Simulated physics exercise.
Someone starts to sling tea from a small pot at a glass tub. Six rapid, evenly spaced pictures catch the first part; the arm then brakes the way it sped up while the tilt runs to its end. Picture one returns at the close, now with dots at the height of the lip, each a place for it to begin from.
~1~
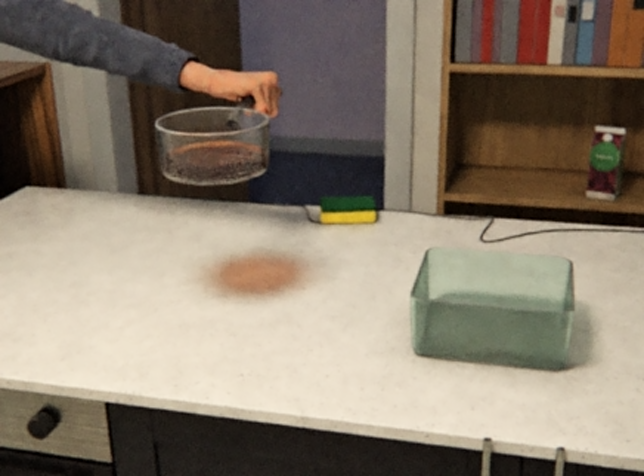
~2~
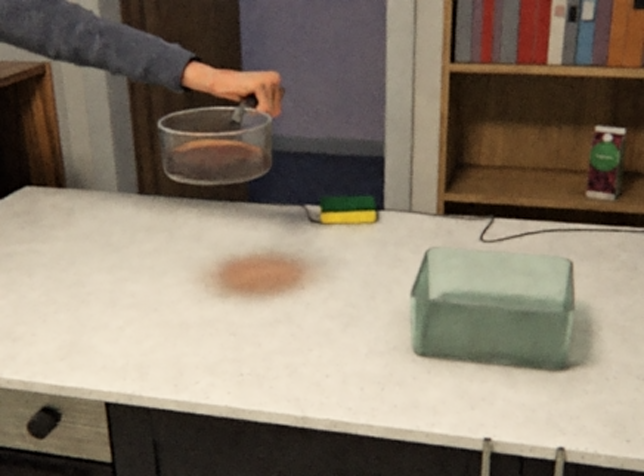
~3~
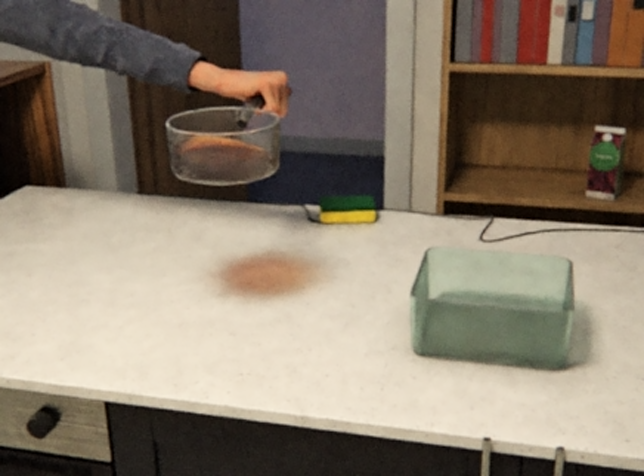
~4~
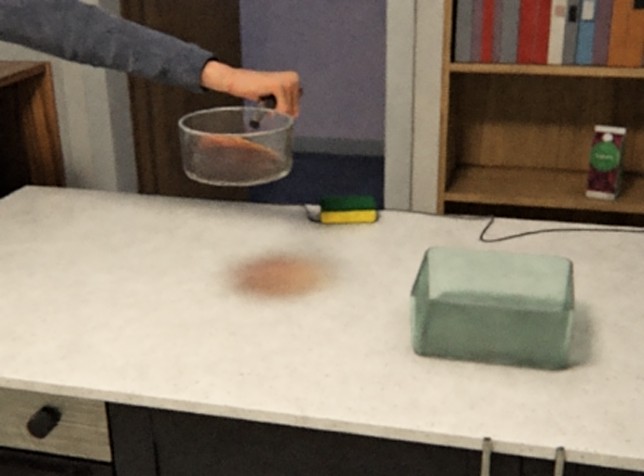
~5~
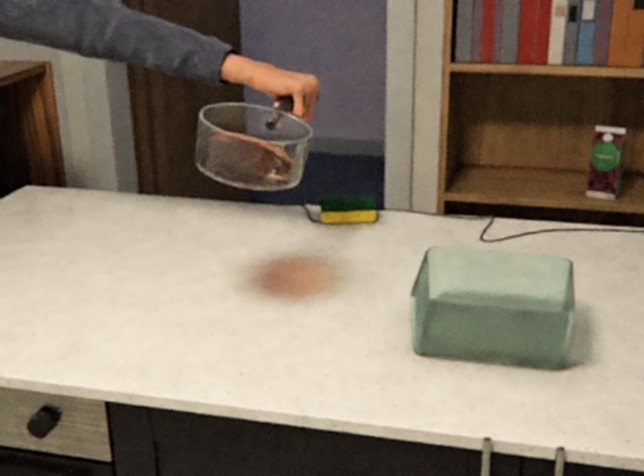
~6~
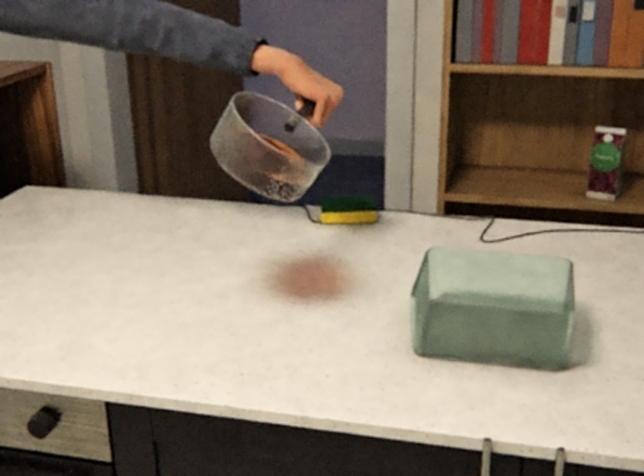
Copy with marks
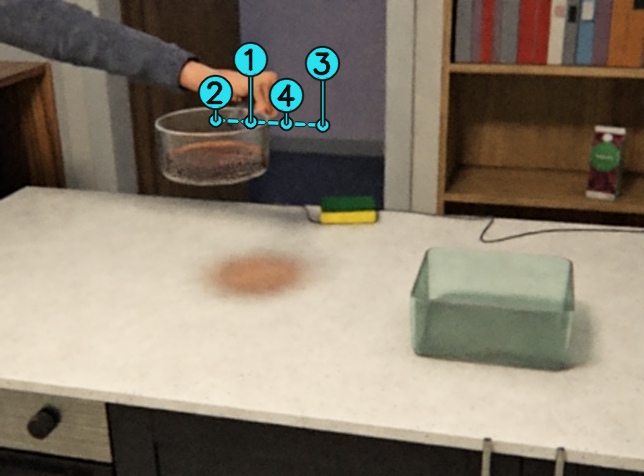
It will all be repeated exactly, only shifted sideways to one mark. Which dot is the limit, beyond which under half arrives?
4 will do.
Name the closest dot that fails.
It is 1.
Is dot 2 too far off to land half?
Yes.
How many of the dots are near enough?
Two of the four.
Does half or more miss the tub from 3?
No.
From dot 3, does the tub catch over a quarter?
Yes.
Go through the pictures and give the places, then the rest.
Upright, lip at (264, 122); tub from (412, 351) to (566, 368); nothing has left yet.
Upright, lip at (267, 122); nothing has left yet.
Upright, lip at (275, 122); nothing has left yet.
Upright, lip at (289, 124); nothing has left yet.
Tipped about 12°, lip at (309, 136); nothing has left yet.
Tipped about 34°, lip at (327, 159); nothing has left yet.
On the marked copy, 1 at (250, 121); 2 at (215, 120); 3 at (322, 125); 4 at (286, 123).
For dot 1, about 16 % lands in the tub, 80 % falls short and 4 % goes beside or beyond.
For dot 2, about 0 % lands in the tub, 99 % falls short.
For dot 3, about 71 % lands in the tub, 11 % falls short and 18 % goes beside or beyond.
For dot 4, about 66 % lands in the tub, 19 % falls short and 14 % goes beside or beyond.
